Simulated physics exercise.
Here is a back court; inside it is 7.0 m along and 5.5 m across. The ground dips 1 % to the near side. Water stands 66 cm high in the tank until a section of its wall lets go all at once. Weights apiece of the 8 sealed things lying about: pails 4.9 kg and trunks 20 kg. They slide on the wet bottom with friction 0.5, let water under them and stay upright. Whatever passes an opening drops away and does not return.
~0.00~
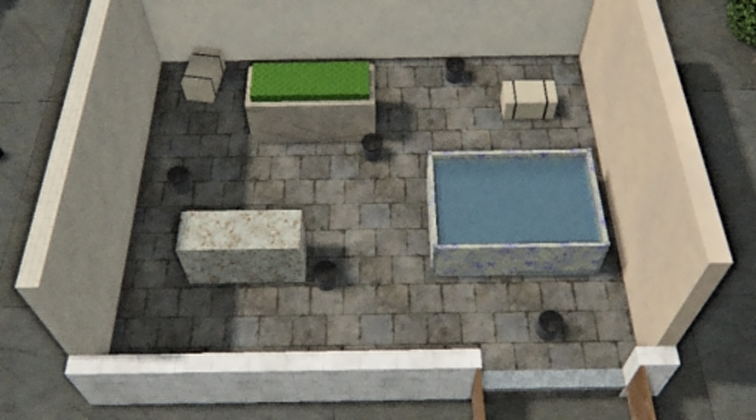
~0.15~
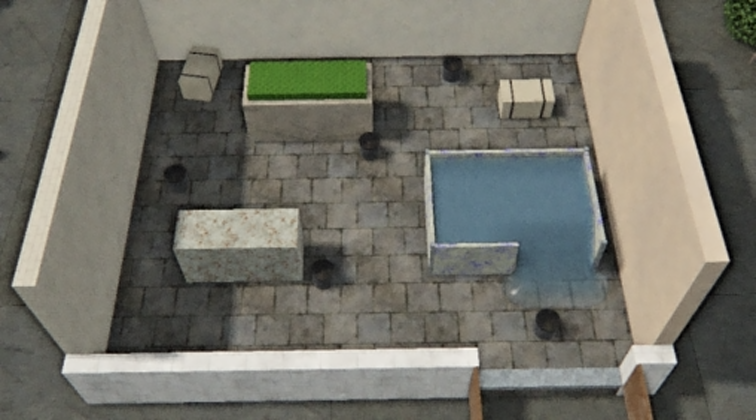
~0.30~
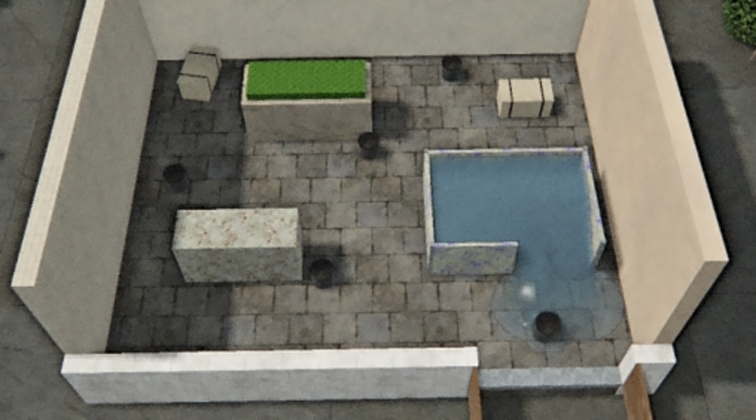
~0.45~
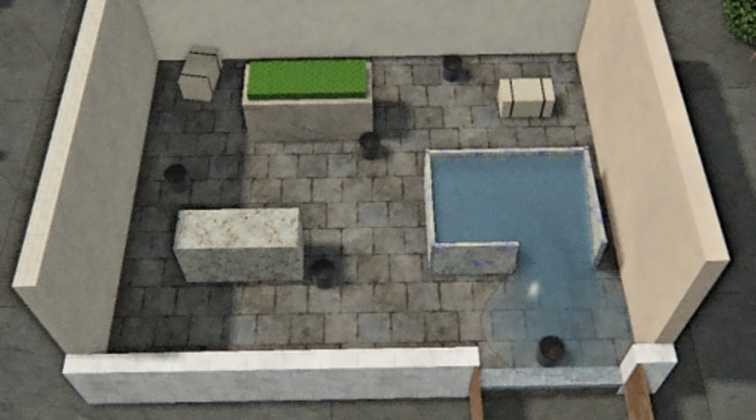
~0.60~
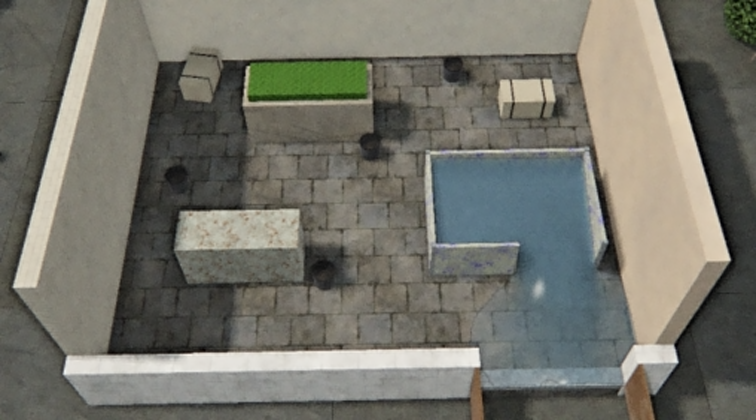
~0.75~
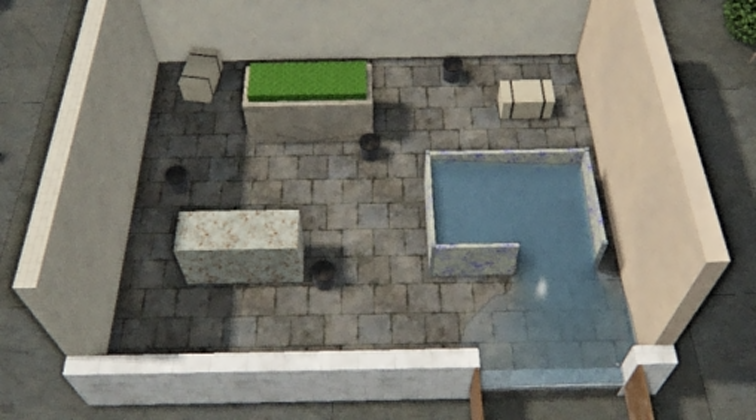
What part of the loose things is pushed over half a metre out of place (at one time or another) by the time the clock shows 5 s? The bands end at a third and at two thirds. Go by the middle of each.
Share: Not even a third.
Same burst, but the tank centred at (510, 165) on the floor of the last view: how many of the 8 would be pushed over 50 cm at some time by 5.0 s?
In that case 1 of them.
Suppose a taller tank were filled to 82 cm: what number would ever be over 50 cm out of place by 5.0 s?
In that case 1 of them.
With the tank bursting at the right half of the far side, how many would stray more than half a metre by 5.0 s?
Then 5.
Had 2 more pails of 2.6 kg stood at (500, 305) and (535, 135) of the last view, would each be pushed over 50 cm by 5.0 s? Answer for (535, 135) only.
It is under.
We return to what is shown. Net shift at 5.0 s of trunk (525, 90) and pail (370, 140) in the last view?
In that order: 0 cm, 0 cm.
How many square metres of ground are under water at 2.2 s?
Roughly 7.5 m2.
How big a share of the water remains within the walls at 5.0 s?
Some 38 per cent remains.
After 1.1 s 1 of 8 are over 50 cm from their spots; 0 afloat.
After 2.2 s 1 of 8 are over 50 cm from their spots; 0 afloat.
After 3.5 s 1 of 8 are over 50 cm from their spots; 0 afloat.
After 5.0 s 1 of 8 are over 50 cm from their spots, and 1 have been at some point; 0 afloat.
